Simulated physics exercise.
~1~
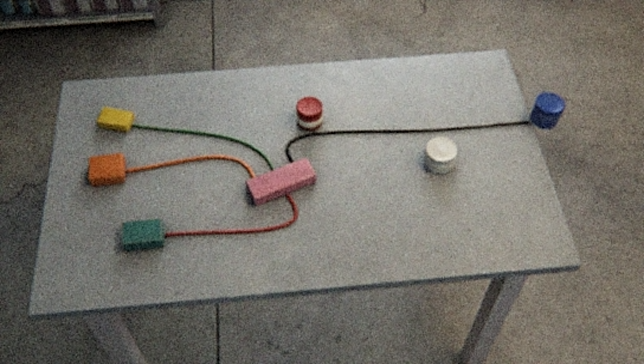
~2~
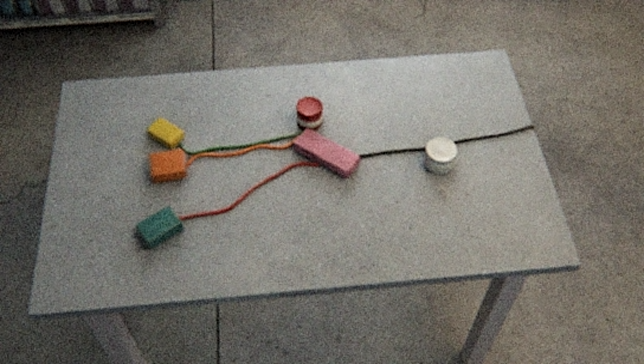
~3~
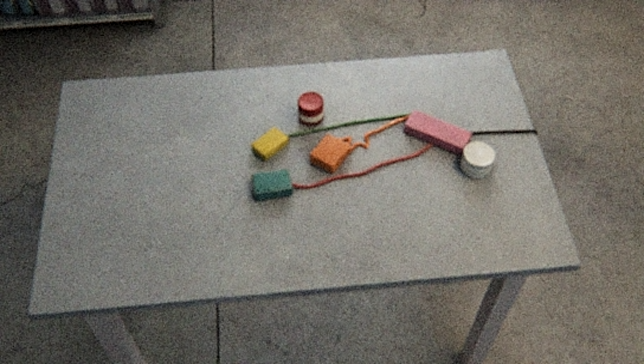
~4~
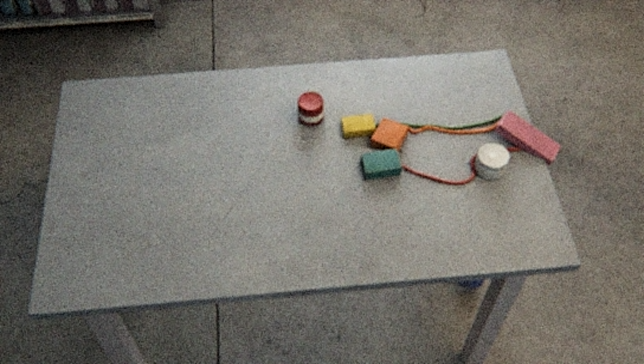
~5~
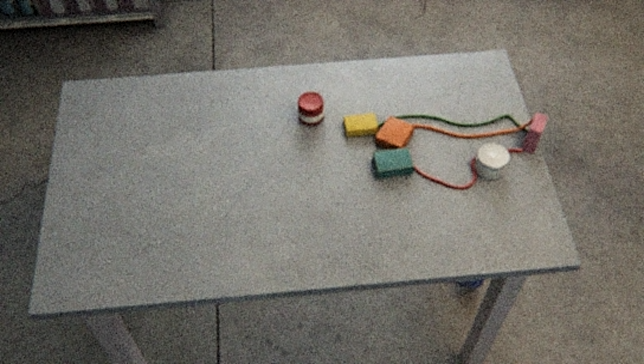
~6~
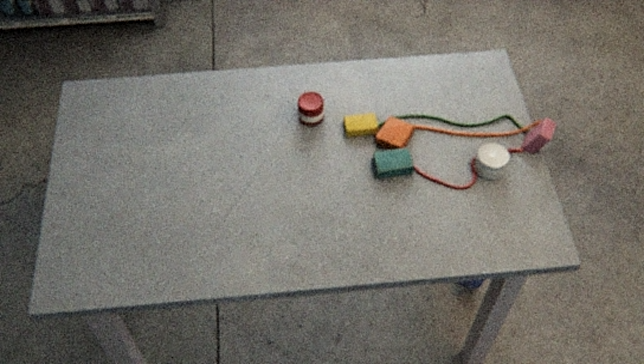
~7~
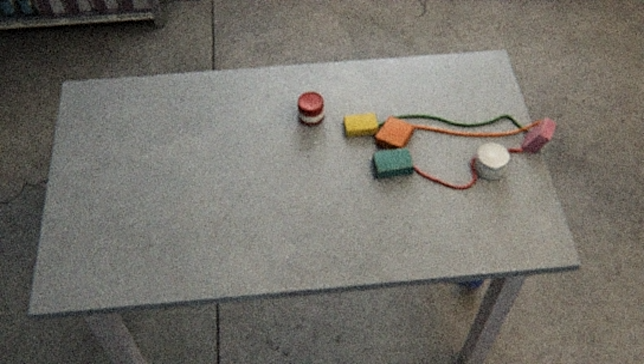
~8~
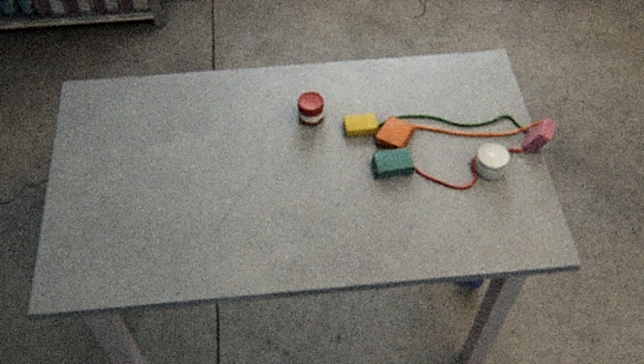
Blue cylinder dropping off a table's right side, dragging a pink block and its corded blocks rightward until they settle near the edge.
